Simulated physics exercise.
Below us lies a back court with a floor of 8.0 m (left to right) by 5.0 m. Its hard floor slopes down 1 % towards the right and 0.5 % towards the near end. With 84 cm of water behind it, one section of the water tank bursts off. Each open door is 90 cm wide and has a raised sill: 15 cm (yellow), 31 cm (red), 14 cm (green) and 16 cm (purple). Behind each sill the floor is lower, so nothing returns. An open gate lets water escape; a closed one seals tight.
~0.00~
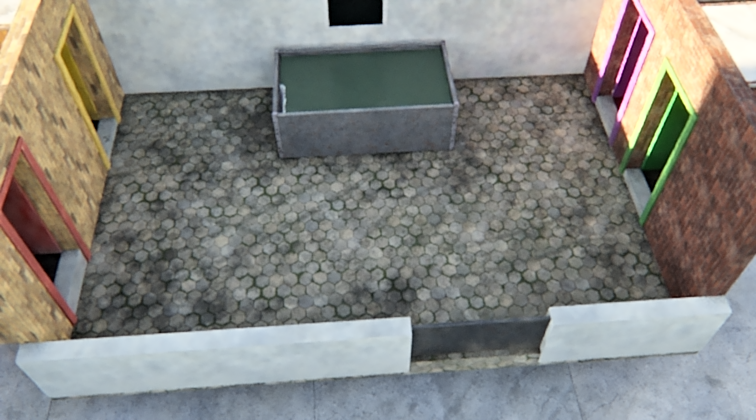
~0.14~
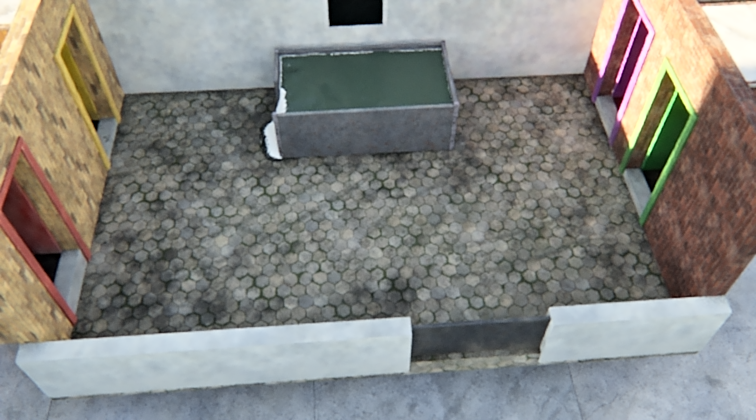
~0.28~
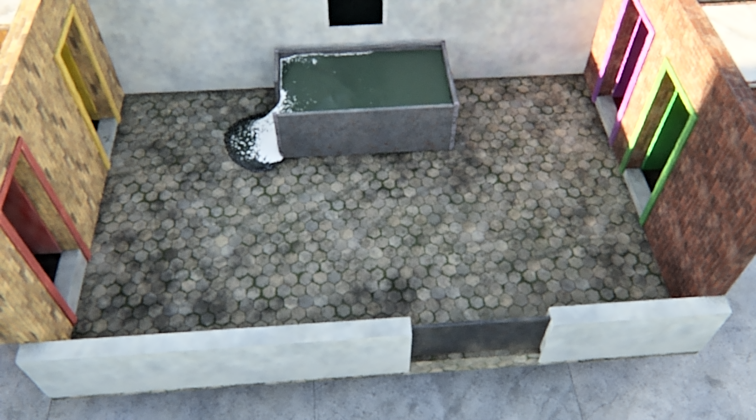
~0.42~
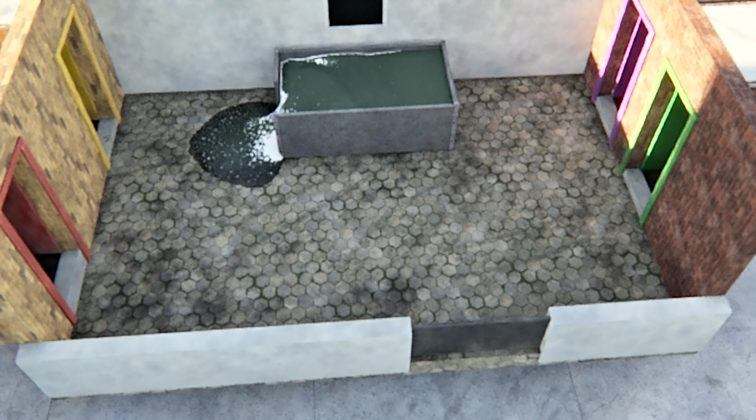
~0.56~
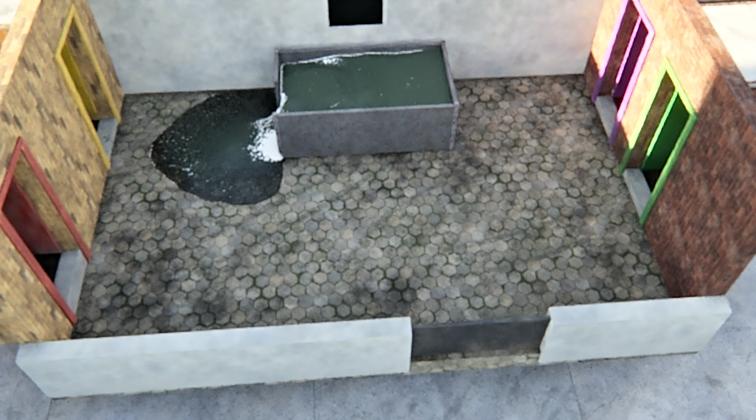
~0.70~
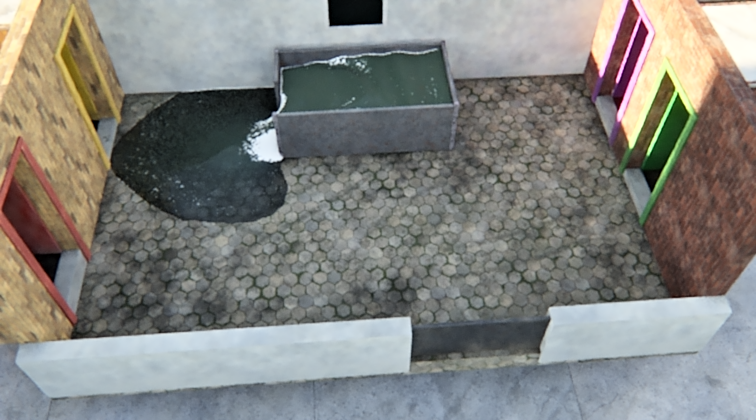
Water pours from the left end of the tank and spreads leftward across the paved courtyard.
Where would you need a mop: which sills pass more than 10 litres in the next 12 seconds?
Within that time: At the yellow door it goes over the limit; at the red door it keeps below the limit; at the green door it stays under the limit; at the purple door it keeps below the limit.
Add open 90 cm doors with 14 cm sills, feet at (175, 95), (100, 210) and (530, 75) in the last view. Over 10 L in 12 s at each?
In that order: Over, past it, under.
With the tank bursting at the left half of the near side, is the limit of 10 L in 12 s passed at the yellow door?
Against that limit: Yellow under.
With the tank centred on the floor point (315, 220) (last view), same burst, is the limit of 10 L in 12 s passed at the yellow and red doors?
Against that limit: Yellow below, red past it.
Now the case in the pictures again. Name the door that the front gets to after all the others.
Last comes the purple one.
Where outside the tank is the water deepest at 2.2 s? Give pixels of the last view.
At about (65, 367).
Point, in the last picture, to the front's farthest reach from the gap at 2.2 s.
Around (65, 367).
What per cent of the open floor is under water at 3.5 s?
Some 35 per cent of it.
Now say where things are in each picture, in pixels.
The water tank at (363, 81) is whole and still, 84 cm deep, in the first picture.
Water pours out at (282, 127) and has run 0.4 m, to (272, 156); typically 8 cm deep outside, 84 cm at the water tank's back, in the second picture.
The front is at (232, 134), 0.9 m from the gap at (282, 128); 0.7 m2 of floor is under water; 84 cm left at the back of the water tank, in the third picture.
The front is at (196, 152), 1.4 m from the gap at (282, 129); 1.8 m2 of floor is under water; 84 cm left at the back of the water tank, in the fourth picture.
Water pours out at (282, 129) and has run 2.0 m, to (157, 156); typically 5 cm deep outside, 84 cm at the water tank's back, in the fifth picture.
Water pours out at (282, 128) and has run 2.6 m, to (118, 164); typically 4 cm deep outside, 83 cm at the water tank's back, in the sixth picture.
After 1.4 s water covers 25 % of the floor and is deepest (38 cm) near (272, 140); yellow door 29 cm at the sill, 24 L in, red door not reached, green door not reached, purple door not reached.
After 2.2 s water covers 30 % of the floor and is deepest (40 cm) near (65, 367); yellow door 32 cm at the sill, 94 L in, red door 15 cm at the sill, 0 L in, green door not reached, purple door not reached.
After 3.5 s water covers 35 % of the floor and is deepest (28 cm) near (65, 367); yellow door 22 cm at the sill, 166 L in, red door 12 cm at the sill, 0 L in, green door not reached, purple door not reached.
After 7.0 s water covers 80 % of the floor and is deepest (18 cm) near (65, 367); yellow door 13 cm at the sill, 201 L in, red door 14 cm at the sill, 0 L in, green door 8 cm at the sill, 0 L in, purple door not reached.
After 12.0 s water covers 95 % of the floor and is deepest (14 cm) near (582, 80); yellow door 6 cm at the sill, 201 L in, red door 10 cm at the sill, 0 L in, green door 11 cm at the sill, 0 L in, purple door 11 cm at the sill, 0 L in.
